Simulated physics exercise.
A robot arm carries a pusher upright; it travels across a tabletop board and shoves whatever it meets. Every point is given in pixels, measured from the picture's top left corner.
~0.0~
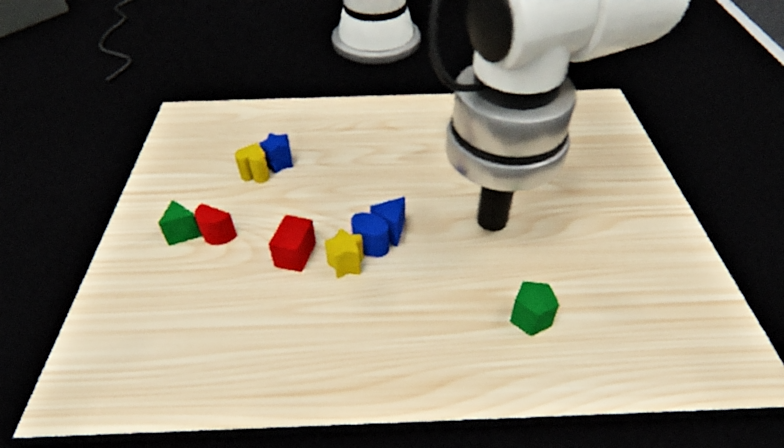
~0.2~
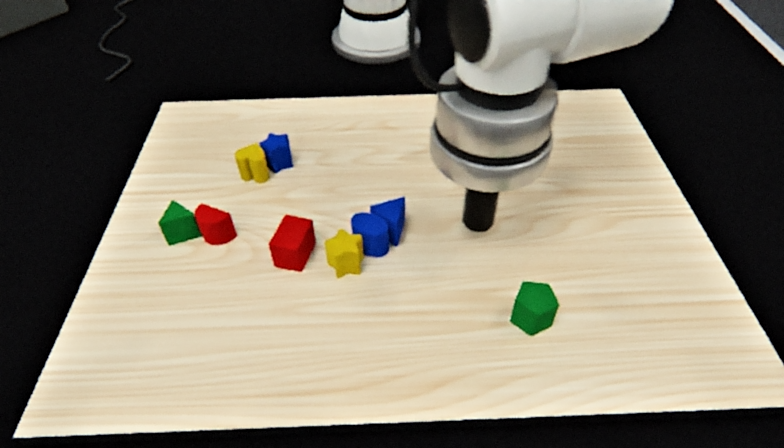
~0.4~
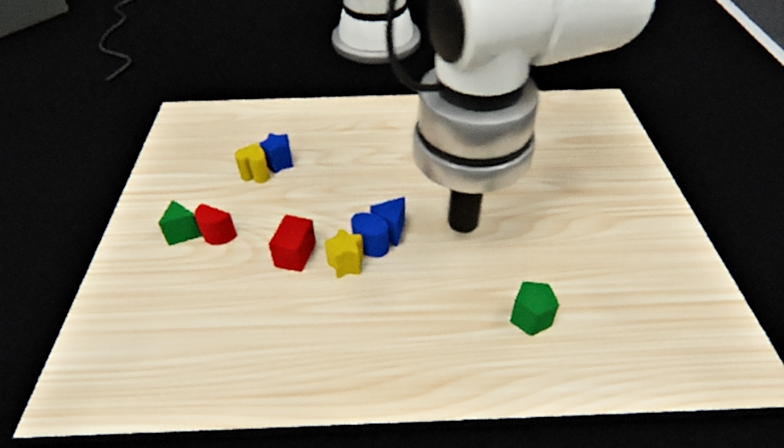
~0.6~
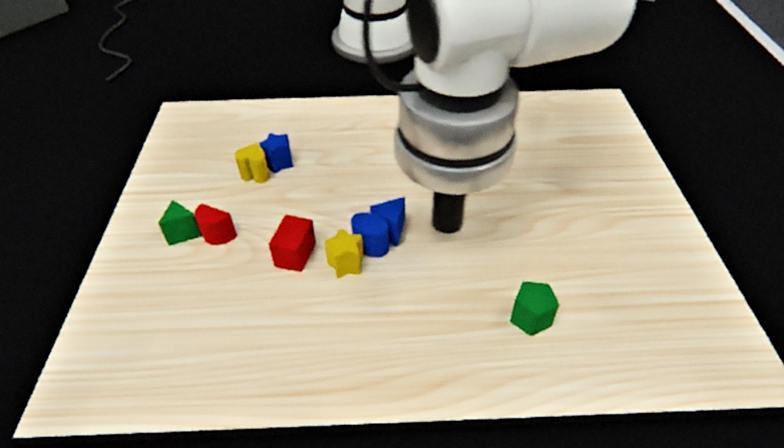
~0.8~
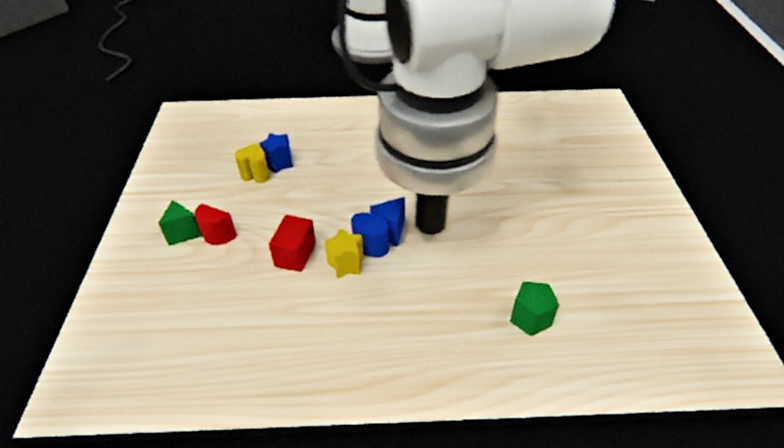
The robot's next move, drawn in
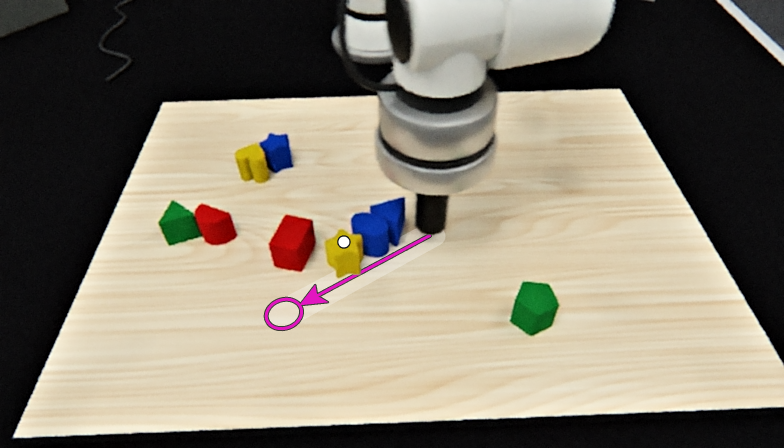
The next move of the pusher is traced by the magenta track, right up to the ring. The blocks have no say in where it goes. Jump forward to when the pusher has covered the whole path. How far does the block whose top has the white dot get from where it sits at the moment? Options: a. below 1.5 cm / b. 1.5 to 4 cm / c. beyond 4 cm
The answer is c.
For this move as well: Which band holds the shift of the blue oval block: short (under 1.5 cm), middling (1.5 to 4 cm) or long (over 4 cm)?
It moves between 1.5 and 4 cm.
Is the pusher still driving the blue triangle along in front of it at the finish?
I'd say no.
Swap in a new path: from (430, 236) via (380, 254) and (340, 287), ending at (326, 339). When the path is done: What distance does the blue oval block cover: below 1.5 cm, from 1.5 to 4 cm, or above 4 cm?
Of the three bands, it's 1.5 to 4 cm.
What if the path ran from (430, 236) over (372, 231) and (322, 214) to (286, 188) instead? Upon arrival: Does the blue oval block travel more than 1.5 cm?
Answer: Yes.
Path on the board, straight from (430, 236) to (284, 314); the dot is on the yellow star block.
On the path given first. One third of the way, pusher (384, 248); blue oval block (353, 222); blue triangle (384, 209), turned 30° clockwise.
Two thirds of the way, pusher (334, 275); red rectangular block (286, 230), turned 20° clockwise; yellow star block (305, 252), turned 20° clockwise; blue oval block (349, 222), turned 15° clockwise; blue triangle (384, 209), turned 30° clockwise.
At the end, pusher (281, 303); red rectangular block (282, 230), turned 35° clockwise; yellow star block (287, 258), turned 60° clockwise; blue oval block (349, 222), turned 15° clockwise; blue triangle (384, 209), turned 30° clockwise.
